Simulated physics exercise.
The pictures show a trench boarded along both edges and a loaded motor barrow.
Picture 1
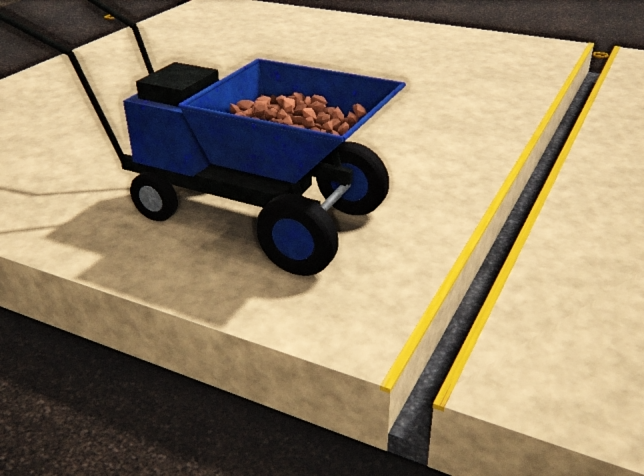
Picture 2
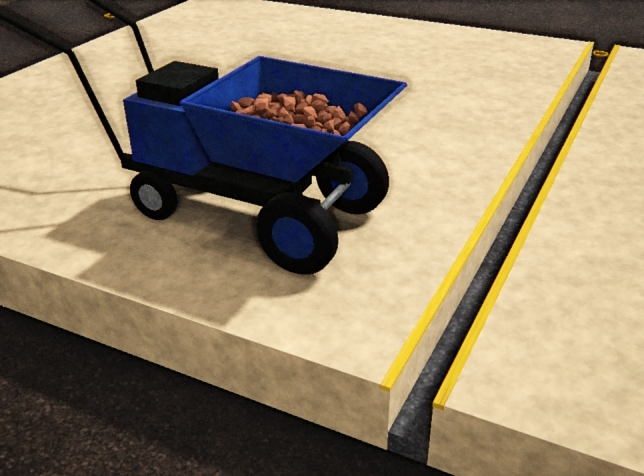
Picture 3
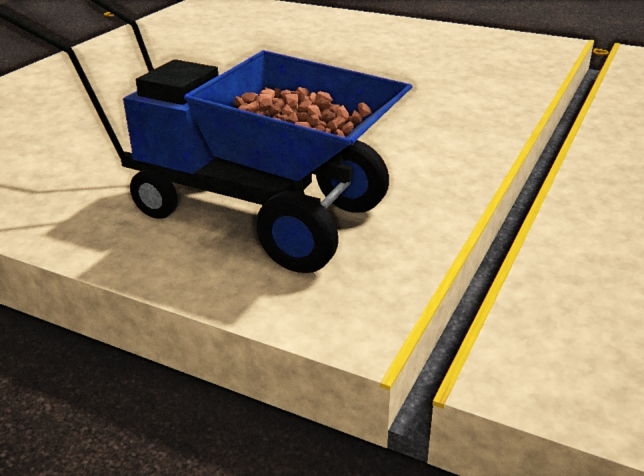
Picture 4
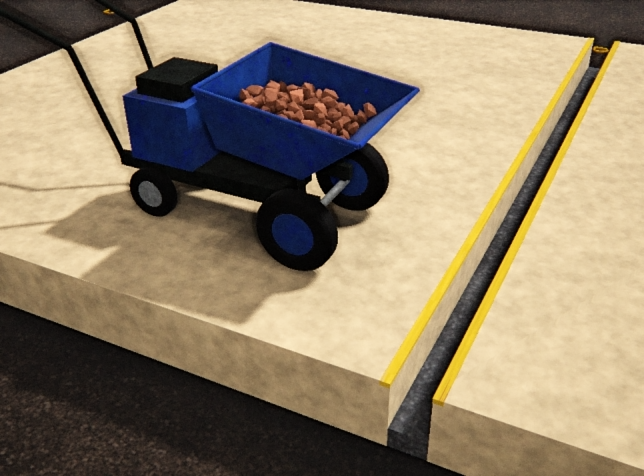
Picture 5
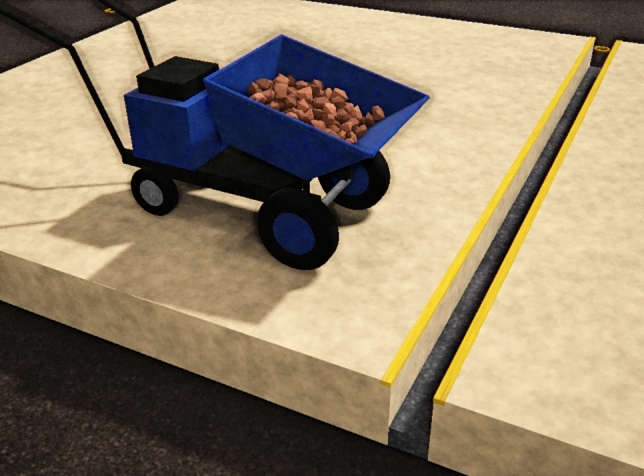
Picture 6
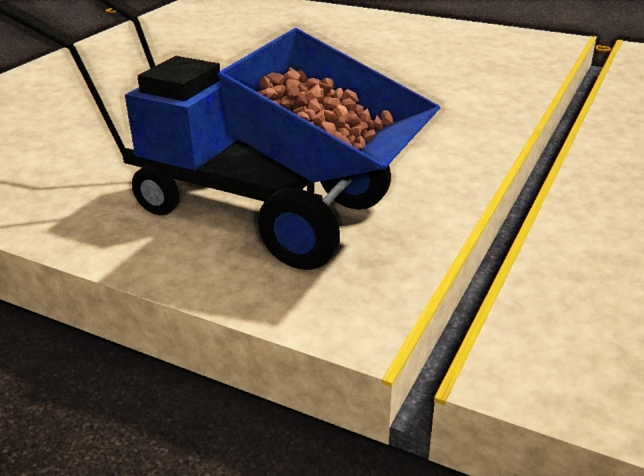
The clip opens on a blue motor barrow loaded with reddish-brown rubble, standing on a pale slab left of a narrow, yellow-edged trench. The skip starts level, then tilts gradually forward to the right, its back rising and its lip lowering, until it is clearly tipped with the rubble still inside.
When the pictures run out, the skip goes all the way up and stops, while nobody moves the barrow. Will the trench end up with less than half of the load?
The portion in the trench is the greater one.
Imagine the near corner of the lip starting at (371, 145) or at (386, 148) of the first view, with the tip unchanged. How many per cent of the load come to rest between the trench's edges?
The share would be near 60 percent, and then near 30 percent.
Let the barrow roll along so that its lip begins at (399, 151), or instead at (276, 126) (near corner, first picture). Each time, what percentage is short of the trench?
First spot 0 per cent, second spot 60 per cent.
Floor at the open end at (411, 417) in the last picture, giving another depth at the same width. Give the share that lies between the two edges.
The share would be roughly 70 per cent.
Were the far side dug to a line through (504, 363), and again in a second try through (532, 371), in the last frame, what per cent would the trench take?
100 % and 100 %, give or take.
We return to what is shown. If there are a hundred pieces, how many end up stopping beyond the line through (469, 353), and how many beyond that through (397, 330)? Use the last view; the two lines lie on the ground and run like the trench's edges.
About 10 % and 100 %.
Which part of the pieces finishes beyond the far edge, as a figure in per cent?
That share is about 10 percent.
Soon, skip tipped steeply; all in the skip.
A while on, skip tipped right over; most in the skip; a small part short of the trench; a small part in or heaped over the trench.
Towards the end, skip tipped right over; a small part in the skip; a small part short of the trench; most in or heaped over the trench; a small part beyond it.
Finally, skip tipped right over; a small part short of the trench; most in or heaped over the trench; a small part beyond it.
